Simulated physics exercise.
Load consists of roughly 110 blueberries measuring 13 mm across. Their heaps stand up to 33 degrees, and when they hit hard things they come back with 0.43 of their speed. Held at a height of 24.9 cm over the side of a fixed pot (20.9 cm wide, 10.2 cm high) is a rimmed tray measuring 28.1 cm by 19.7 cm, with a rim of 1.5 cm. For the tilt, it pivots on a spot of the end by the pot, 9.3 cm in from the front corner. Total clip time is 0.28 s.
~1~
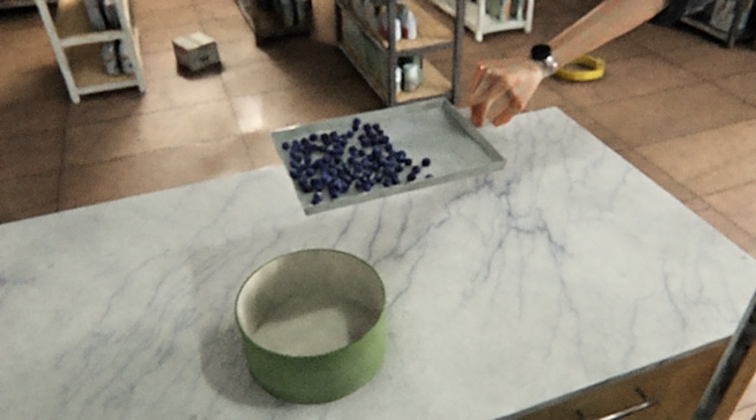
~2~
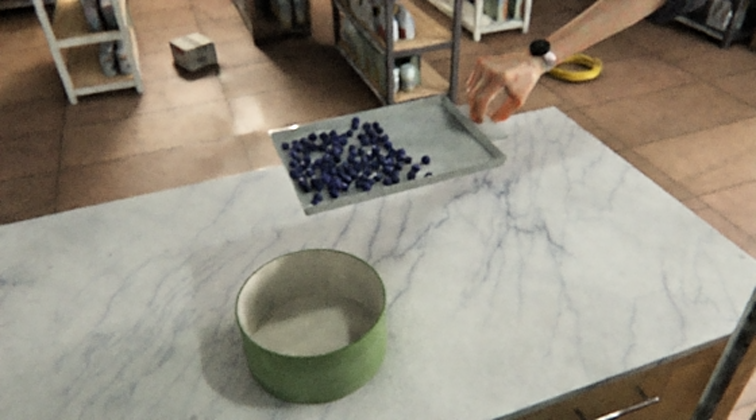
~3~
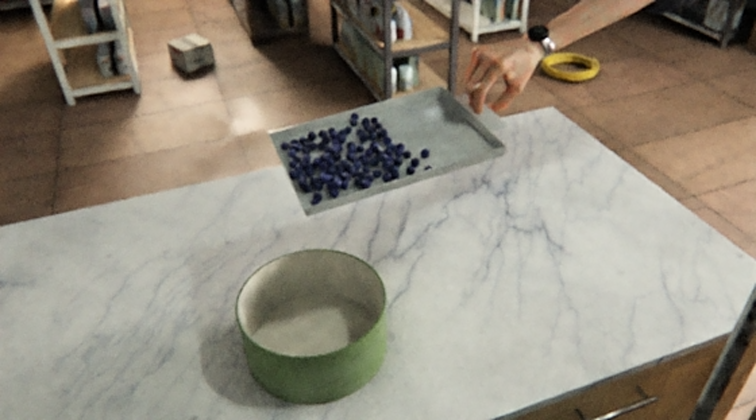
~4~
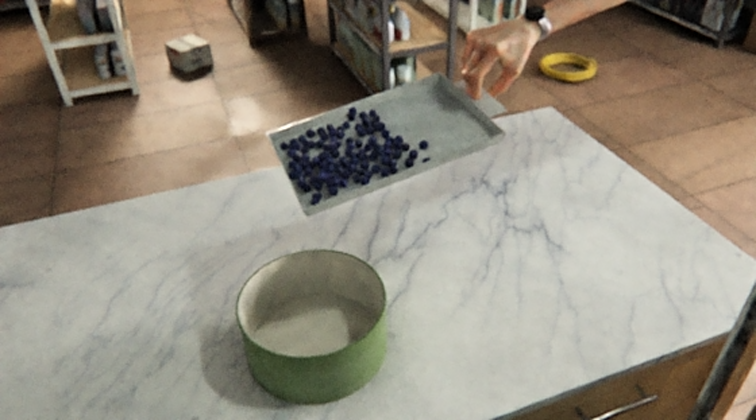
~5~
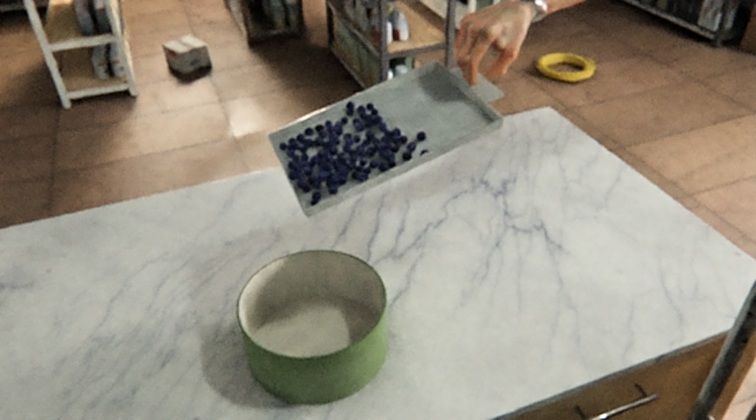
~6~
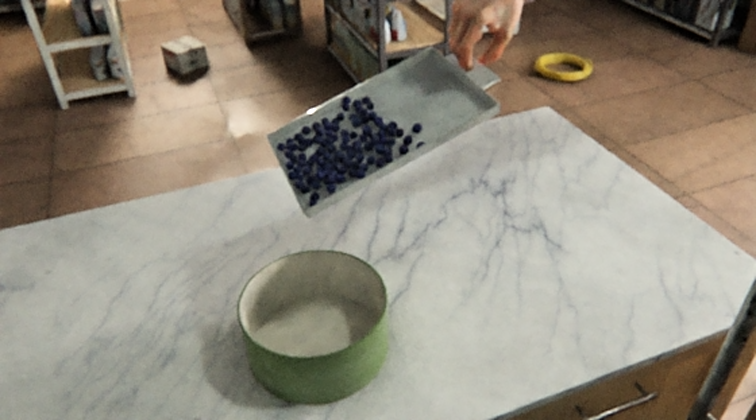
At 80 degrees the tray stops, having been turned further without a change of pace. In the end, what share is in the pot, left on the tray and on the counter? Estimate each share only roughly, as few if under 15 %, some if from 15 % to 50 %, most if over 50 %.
Roughly: Pot few, tray most, counter few.
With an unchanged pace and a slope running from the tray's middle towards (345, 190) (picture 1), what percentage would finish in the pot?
About 10 per cent.
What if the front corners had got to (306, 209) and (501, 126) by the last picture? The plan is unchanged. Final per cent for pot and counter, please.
Split: Pot = 5, counter = 0.
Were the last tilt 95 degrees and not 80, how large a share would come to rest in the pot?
Around 55 %, I reckon.
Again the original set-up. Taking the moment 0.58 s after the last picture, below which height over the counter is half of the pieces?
About 30 cm.
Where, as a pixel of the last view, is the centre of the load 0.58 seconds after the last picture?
I reckon close to (295, 154).
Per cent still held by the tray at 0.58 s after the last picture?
I'd put it at roughly 95 per cent.
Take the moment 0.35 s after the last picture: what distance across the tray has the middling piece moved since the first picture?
Displacement on the tray: Roughly 4 cm.
Then, 0.35 s after the last picture, tilt 49 degrees; the tray holds 100 %, the pot 0 %.
Then, 0.58 s after the last picture, tilt 68 degrees; the tray holds 95 %, the pot 0 %.
Then, 0.93 s after the last picture, tilt 80 degrees; the tray holds 95 %, the pot 5 %.
In the end, pot 5 %, tray 95 %, counter 0 %.
